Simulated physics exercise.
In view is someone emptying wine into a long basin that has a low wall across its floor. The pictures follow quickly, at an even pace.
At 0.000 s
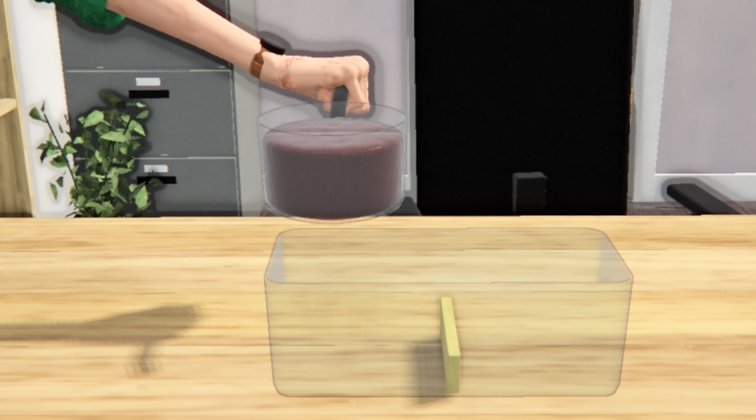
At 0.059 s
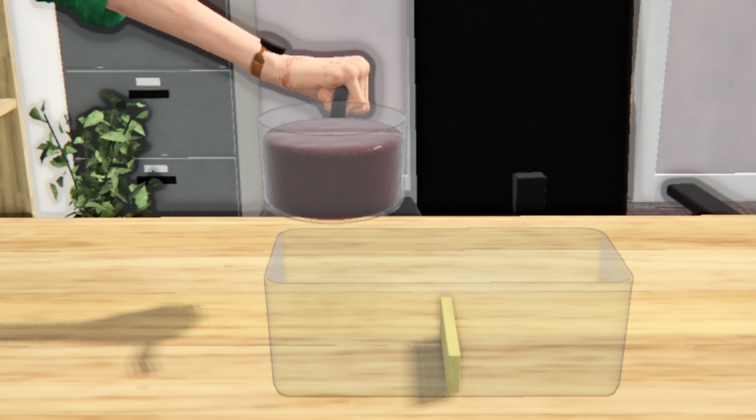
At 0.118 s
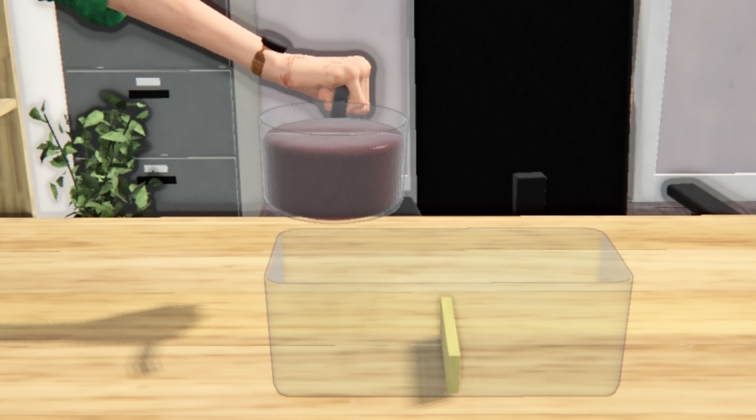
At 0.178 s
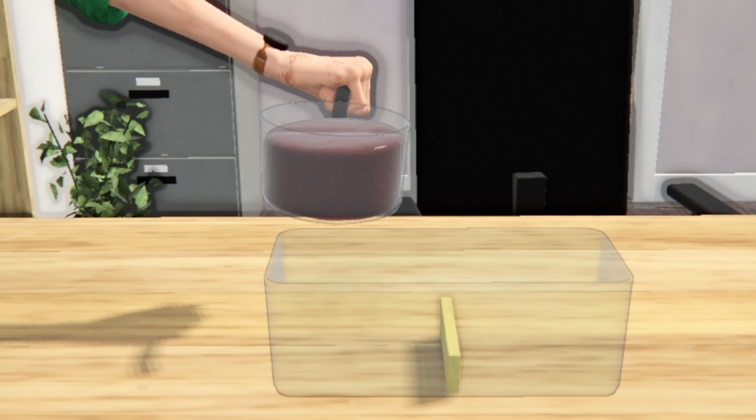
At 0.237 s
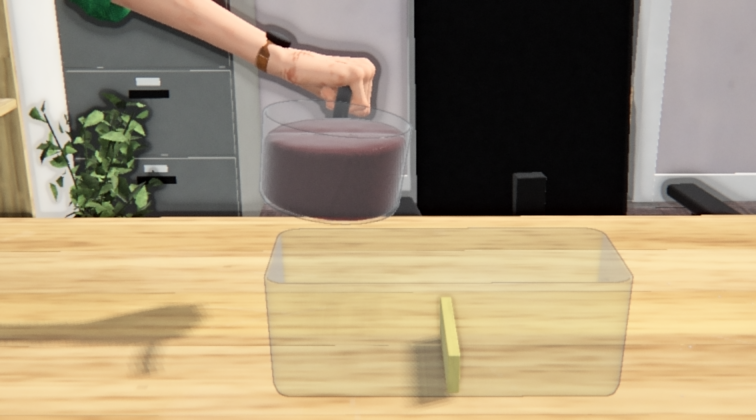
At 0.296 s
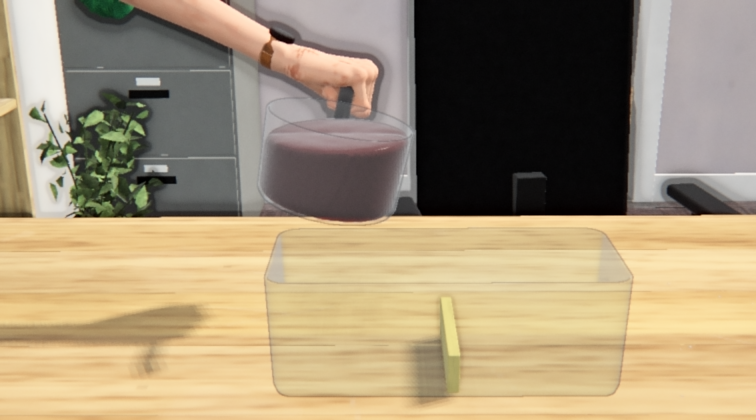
At a wooden counter, a hand holds a clear pot of dark red liquid above a see-through basin, slowly tilting it rightward.
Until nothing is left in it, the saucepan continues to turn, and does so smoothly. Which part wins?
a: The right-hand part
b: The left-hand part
The answer is a.
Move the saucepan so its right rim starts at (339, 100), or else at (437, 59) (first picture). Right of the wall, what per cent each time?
You'd see around 15 per cent, and then around 85 per cent.
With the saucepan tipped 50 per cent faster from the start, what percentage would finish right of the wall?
Something like 60 percent.
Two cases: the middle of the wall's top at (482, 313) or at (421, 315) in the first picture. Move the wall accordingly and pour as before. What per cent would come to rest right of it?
30 per cent first, then 80 per cent.
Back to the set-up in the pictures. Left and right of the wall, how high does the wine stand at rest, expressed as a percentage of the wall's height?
Left of the wall 40 %, right of the wall 70 %.
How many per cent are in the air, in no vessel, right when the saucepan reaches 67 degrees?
Roughly 20 per cent.
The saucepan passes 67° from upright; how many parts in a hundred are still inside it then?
Still holding around 60 %, give or take.
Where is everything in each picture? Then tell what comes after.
In the first frame, it leans 0°; its right rim is at (406, 119); the wine meets the walls at (263, 133) and (403, 133); the long basin's rim runs from (272, 256) to (618, 255); the wall's top is at (450, 326).
In the second frame, it leans 0°; its right rim is at (406, 120); the wine meets the walls at (264, 133) and (403, 133).
In the third frame, it leans 2°; its right rim is at (407, 122); the wine meets the walls at (264, 133) and (404, 134).
In the fourth frame, it leans 4°; its right rim is at (409, 125); the wine meets the walls at (265, 134) and (405, 134).
In the fifth frame, it leans 7°; its right rim is at (410, 129); the wine meets the walls at (265, 133) and (406, 134).
In the sixth frame, it leans 11°; its right rim is at (412, 134); the wine meets the walls at (267, 134) and (409, 134).
Then, 0.80 s in, the tilt is 67° and 59 per cent is still to pour, 2 is left of the wall and 17 right of it.
Then, 1.17 s in, the tilt is 107° and 8 per cent is still to pour, 22 is left of the wall and 67 right of it.
Then, 1.56 s in, the tilt is 119° and 0 per cent is still to pour, 35 is left of the wall and 65 right of it.
Then, 1.98 s in, the tilt is 119° and 0 per cent is still to pour, 35 is left of the wall and 65 right of it.
Finally, 35 per cent lies left of the wall, 64 right of it and 0 outside.
